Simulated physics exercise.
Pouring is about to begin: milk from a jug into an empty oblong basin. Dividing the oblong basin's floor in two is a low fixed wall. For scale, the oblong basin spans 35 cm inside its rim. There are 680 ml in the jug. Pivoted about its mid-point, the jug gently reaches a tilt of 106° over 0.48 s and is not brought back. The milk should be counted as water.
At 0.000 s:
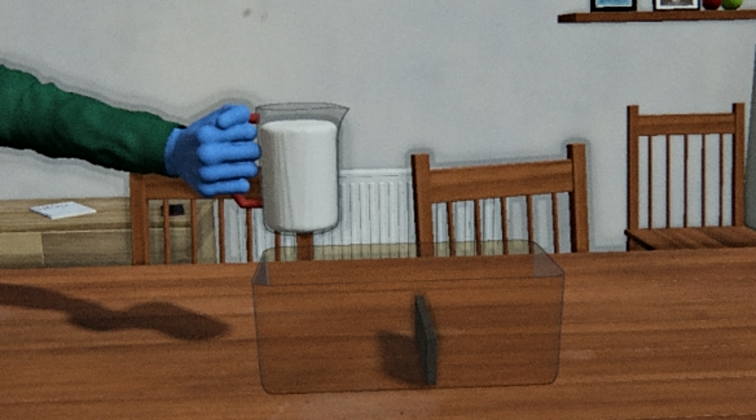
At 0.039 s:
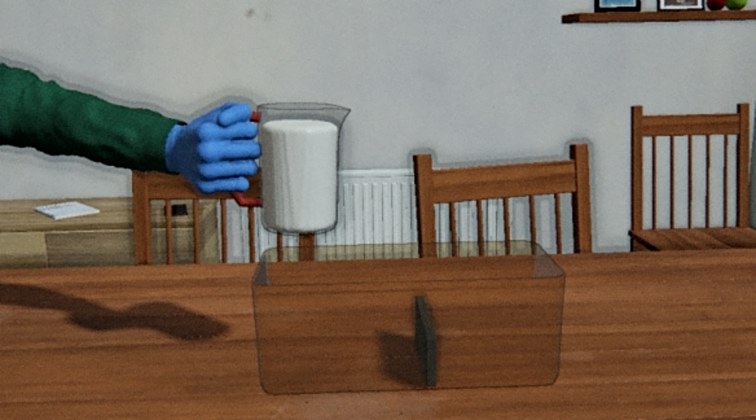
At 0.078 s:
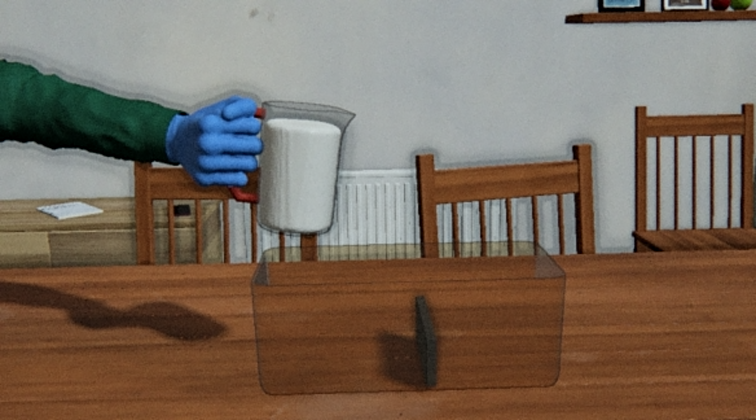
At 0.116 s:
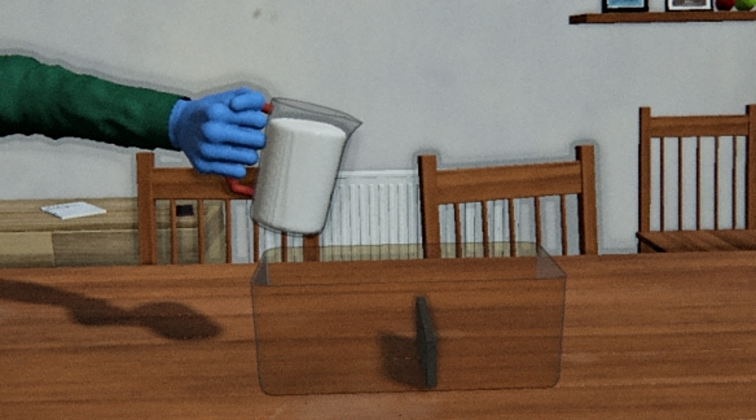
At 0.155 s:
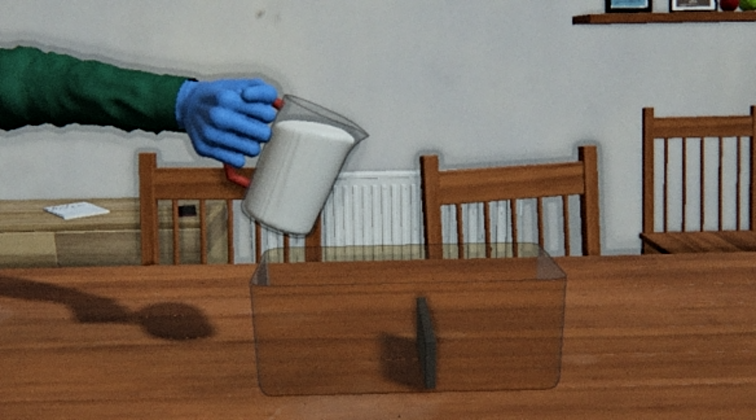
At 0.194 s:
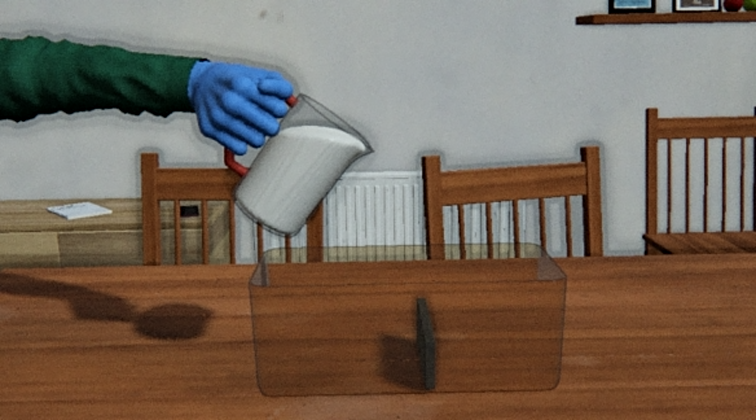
A blue-gloved hand in a green sleeve holds a clear jug of white liquid upright above the left side of an empty, see-through oblong basin on a wooden table. Slowly at first, then more steeply, the hand tilts the jug to the right, and its spout lowers while the liquid shifts toward it.
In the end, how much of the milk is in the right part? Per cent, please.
Roughly 37 percent is in the right part.
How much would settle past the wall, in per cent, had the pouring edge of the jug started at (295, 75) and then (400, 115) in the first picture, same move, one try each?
In order, 5 and 95 per cent.
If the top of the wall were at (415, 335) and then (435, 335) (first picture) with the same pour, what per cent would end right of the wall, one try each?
One try each: Around 80 percent and then around 30 percent.
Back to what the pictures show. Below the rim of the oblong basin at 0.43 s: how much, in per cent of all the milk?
About 18 per cent.
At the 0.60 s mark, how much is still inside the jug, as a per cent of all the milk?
Close to 22 percent of the total.
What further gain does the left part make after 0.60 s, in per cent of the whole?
Around 20 per cent.
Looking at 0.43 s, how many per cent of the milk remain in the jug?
Roughly 62 percent.
By 0.43 s the tilt is 103° and 62 per cent is still to pour, 9 is left of the wall and 10 right of it.
By 0.60 s the tilt is 106° and 23 per cent is still to pour, 42 is left of the wall and 20 right of it.
By 0.78 s the tilt is 106° and 5 per cent is still to pour, 53 is left of the wall and 37 right of it.
By 0.98 s the tilt is 106° and 1 per cent is still to pour, 61 is left of the wall and 37 right of it.
At rest 62 per cent lies left of the wall, 37 right of it and 1 outside.
